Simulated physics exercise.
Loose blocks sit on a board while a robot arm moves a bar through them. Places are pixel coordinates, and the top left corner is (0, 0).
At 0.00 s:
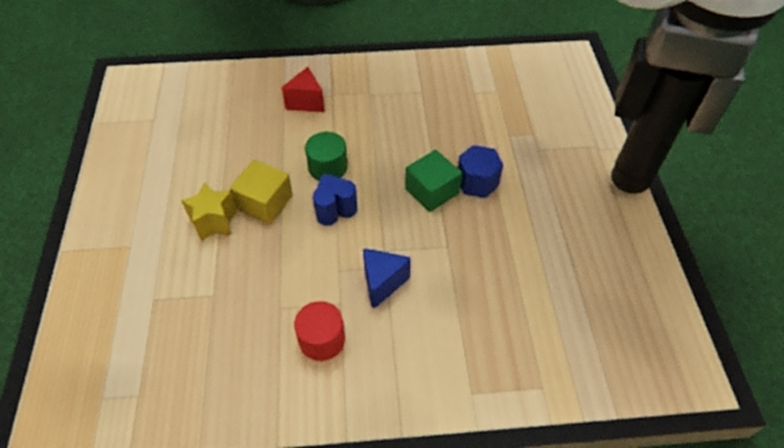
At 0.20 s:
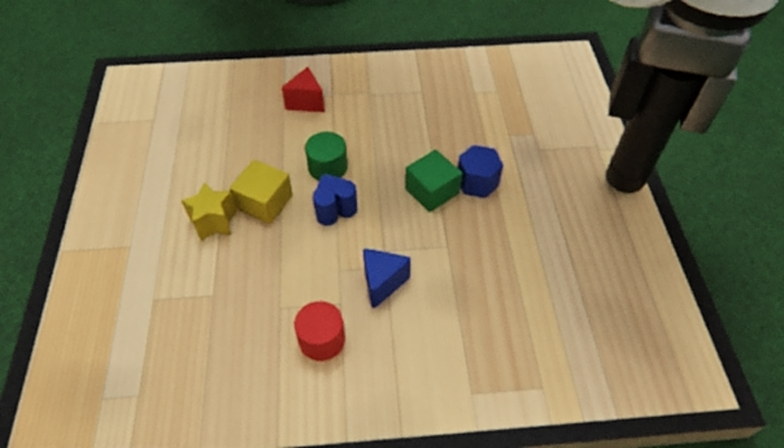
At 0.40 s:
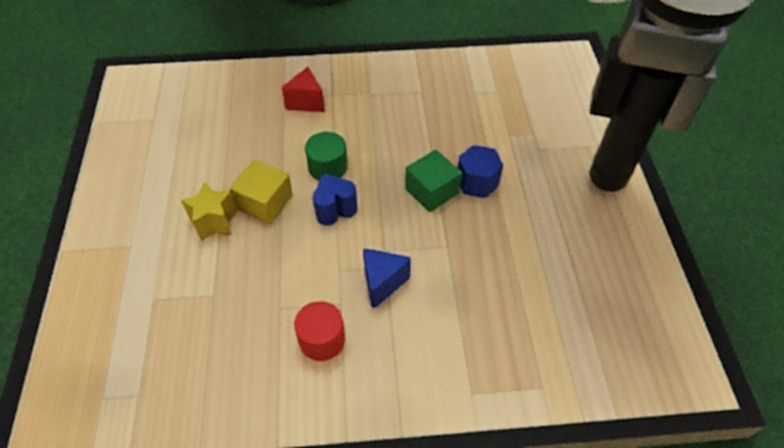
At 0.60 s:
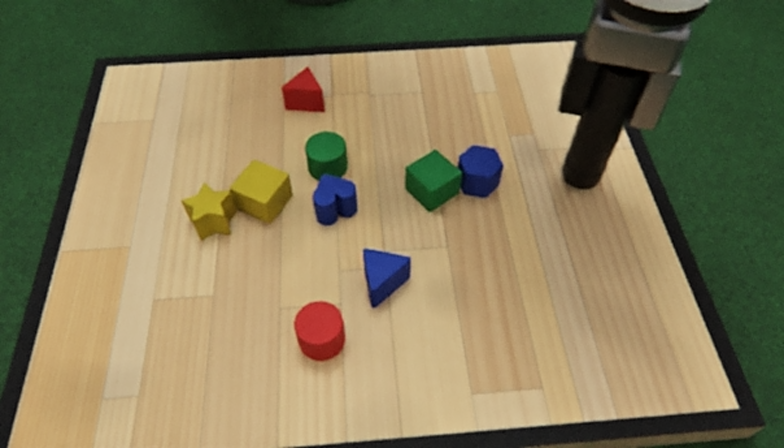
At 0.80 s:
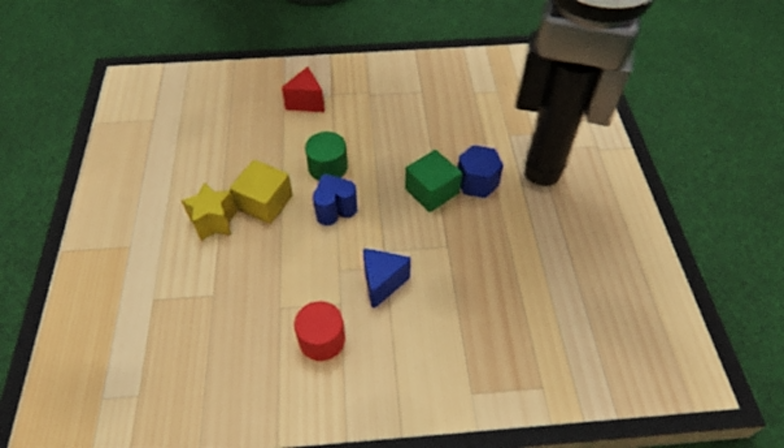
A robot arm holding a dark bar moves over a pale wooden board with a black edge on a green surface, seen from above at an angle by a still camera. A red triangular block, yellow star and cube, green cylinder and cube, blue heart, hexagon and triangle, and red cylinder sit spread out. The bar slides left from the right edge towards the blue hexagon, touching nothing.
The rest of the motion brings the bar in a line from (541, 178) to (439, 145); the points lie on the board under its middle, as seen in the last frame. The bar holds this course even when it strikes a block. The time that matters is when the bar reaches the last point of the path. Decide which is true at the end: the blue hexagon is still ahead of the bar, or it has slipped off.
It lies beside or behind the bar.
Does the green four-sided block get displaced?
Yes, that is what happens.
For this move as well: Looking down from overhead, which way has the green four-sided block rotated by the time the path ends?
The sense of turning is clockwise.
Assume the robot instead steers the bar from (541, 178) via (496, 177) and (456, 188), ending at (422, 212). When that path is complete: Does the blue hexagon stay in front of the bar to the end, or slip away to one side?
The bar still has the blue hexagon in front of it when the path ends.
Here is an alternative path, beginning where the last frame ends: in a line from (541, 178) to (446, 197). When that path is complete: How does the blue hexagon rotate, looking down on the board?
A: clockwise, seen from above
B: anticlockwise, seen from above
My answer is option A.
On the path given first. One third of the way, bar at (506, 161); blue hexagon at (477, 161).
Two thirds of the way, bar at (471, 149); green four-sided block at (423, 175), turned 20° clockwise; blue hexagon at (463, 163), turned 45° anticlockwise.
At the end, bar at (439, 139); green four-sided block at (423, 175), turned 20° clockwise; blue hexagon at (463, 163), turned 45° anticlockwise.
